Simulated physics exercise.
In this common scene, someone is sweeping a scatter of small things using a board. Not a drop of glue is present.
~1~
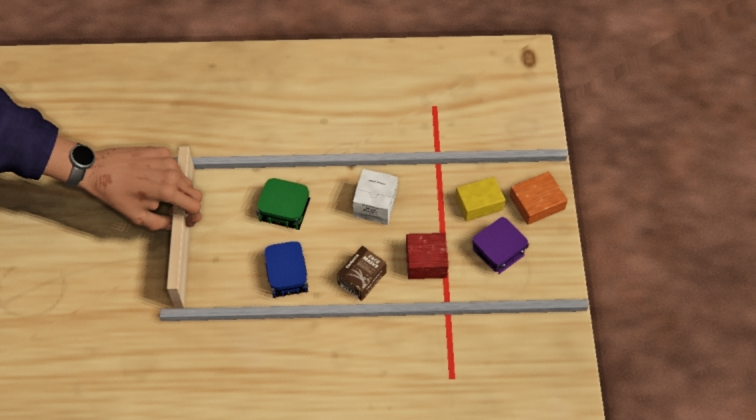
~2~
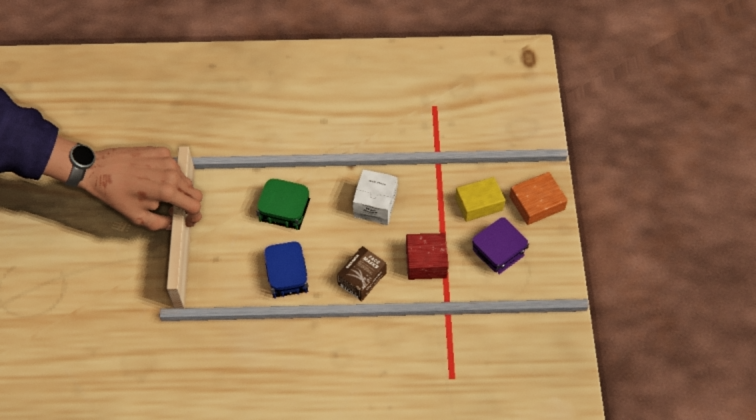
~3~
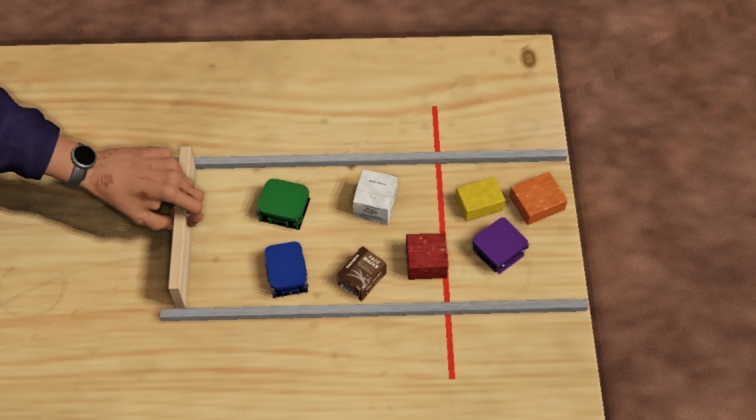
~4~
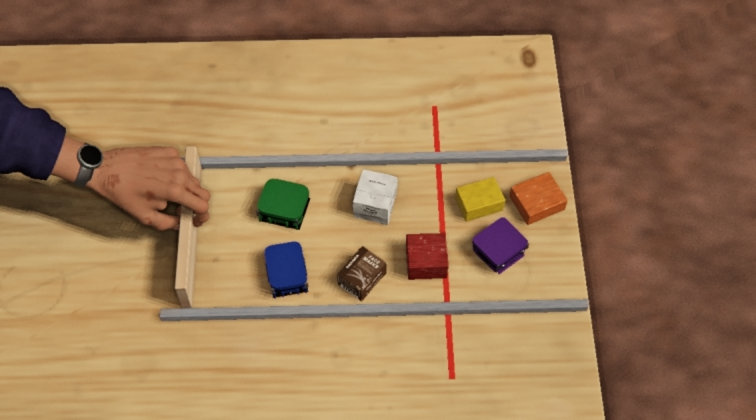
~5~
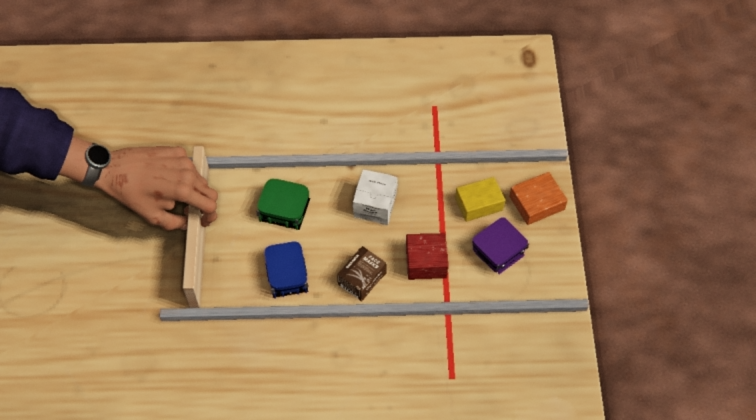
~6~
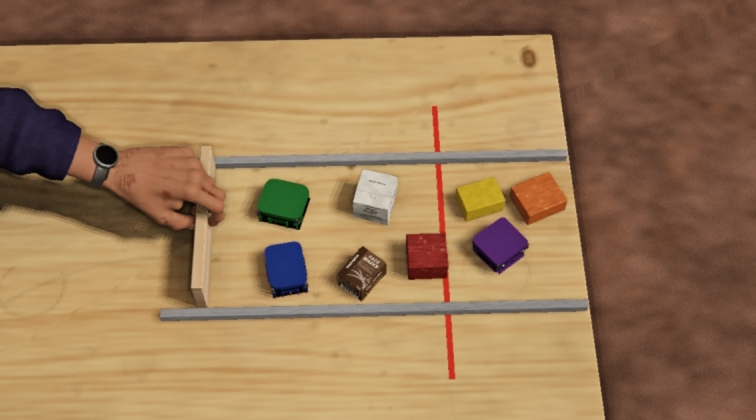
A hand sliding a wooden board slightly rightward between two grey rails, toward scattered colourful blocks lying still around a red line.
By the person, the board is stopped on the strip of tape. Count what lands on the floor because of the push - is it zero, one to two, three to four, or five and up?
The count that falls off is a single one or a pair.
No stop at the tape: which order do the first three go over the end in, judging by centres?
Sequence: Orange block; purple case; yellow block.
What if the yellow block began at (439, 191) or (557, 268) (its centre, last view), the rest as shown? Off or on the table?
The yellow block stays put at the first spot and stays put at the second.
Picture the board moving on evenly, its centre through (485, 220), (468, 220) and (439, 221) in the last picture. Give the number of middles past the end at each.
Respectively 3, 2 and 1.
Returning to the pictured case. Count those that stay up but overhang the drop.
Overhanging: 1.
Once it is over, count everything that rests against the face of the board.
2 are in contact with it.
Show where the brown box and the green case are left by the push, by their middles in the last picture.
Final pixels, roughly: (499, 281) for the first, (462, 196) for the other.
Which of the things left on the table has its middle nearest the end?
That's the purple case, it ends up nearest.
A little later, none off yet; orange block at rest near (538, 198); purple case at rest near (499, 247); yellow block at rest near (480, 199).
When it is over, the number that fall off is one or two; down, orange block.
